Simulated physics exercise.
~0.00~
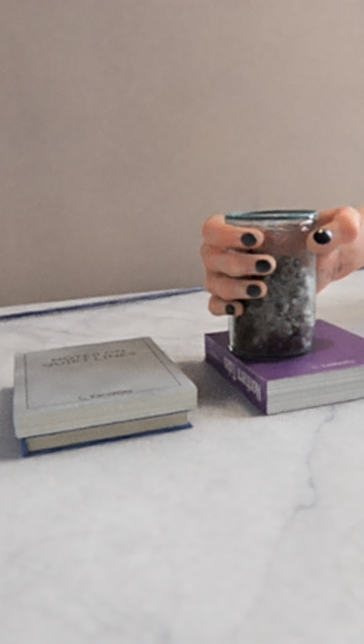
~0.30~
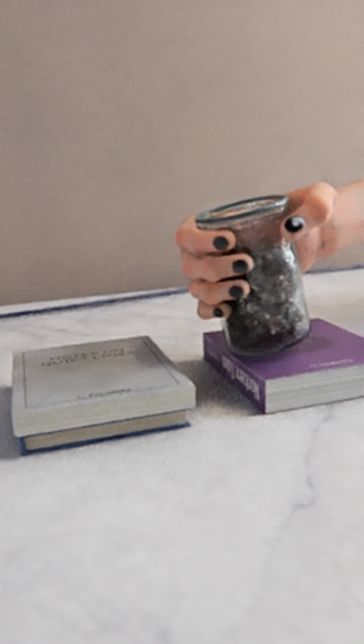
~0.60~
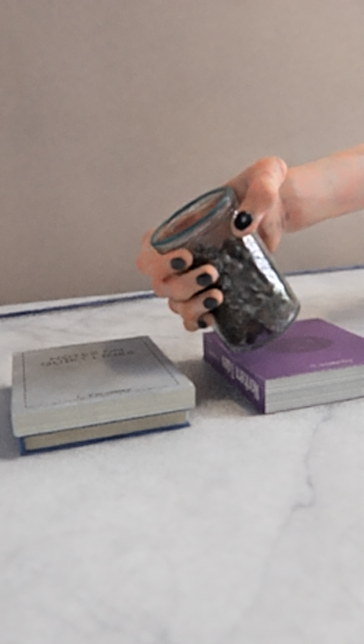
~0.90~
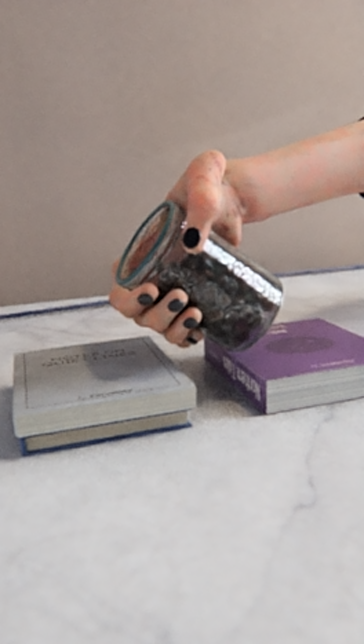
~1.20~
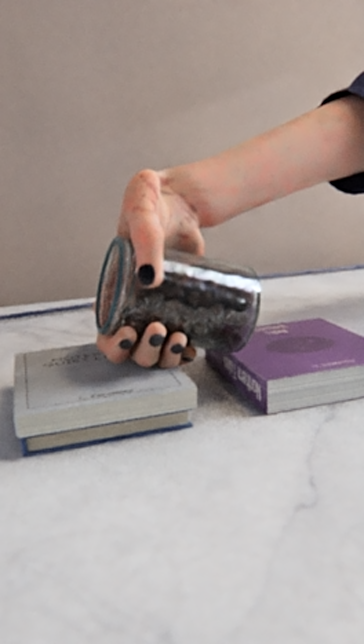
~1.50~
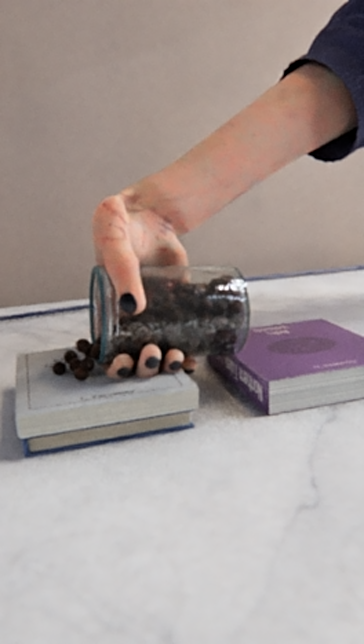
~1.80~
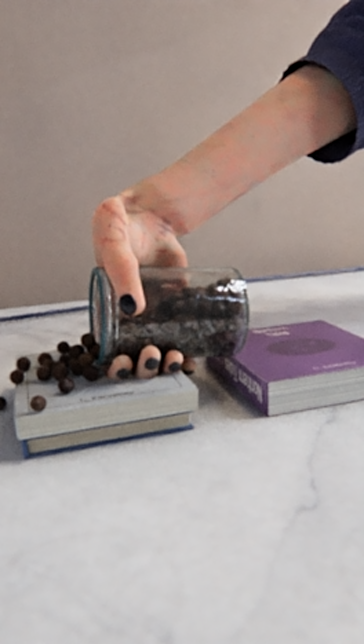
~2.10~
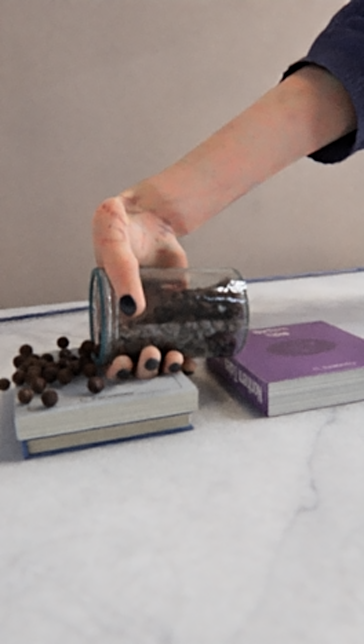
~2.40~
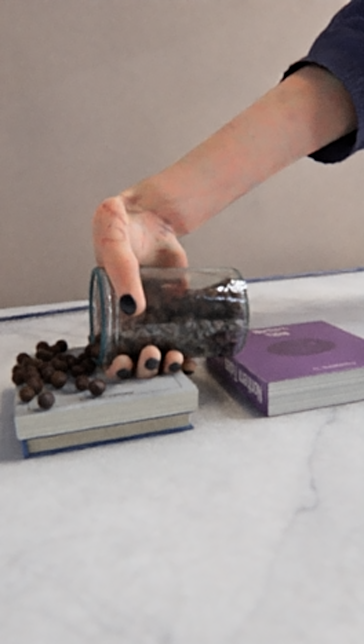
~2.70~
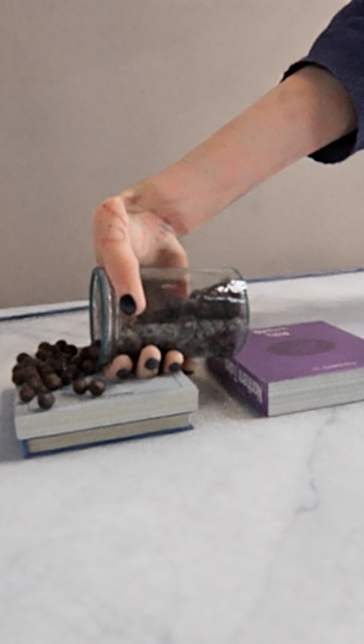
The clip shows a hand with dark nails lifting a glass jar of small dark balls from a purple book and tipping it leftward until it lies sideways above a grey book, where some balls spill out and settle in a pile while most stay inside.
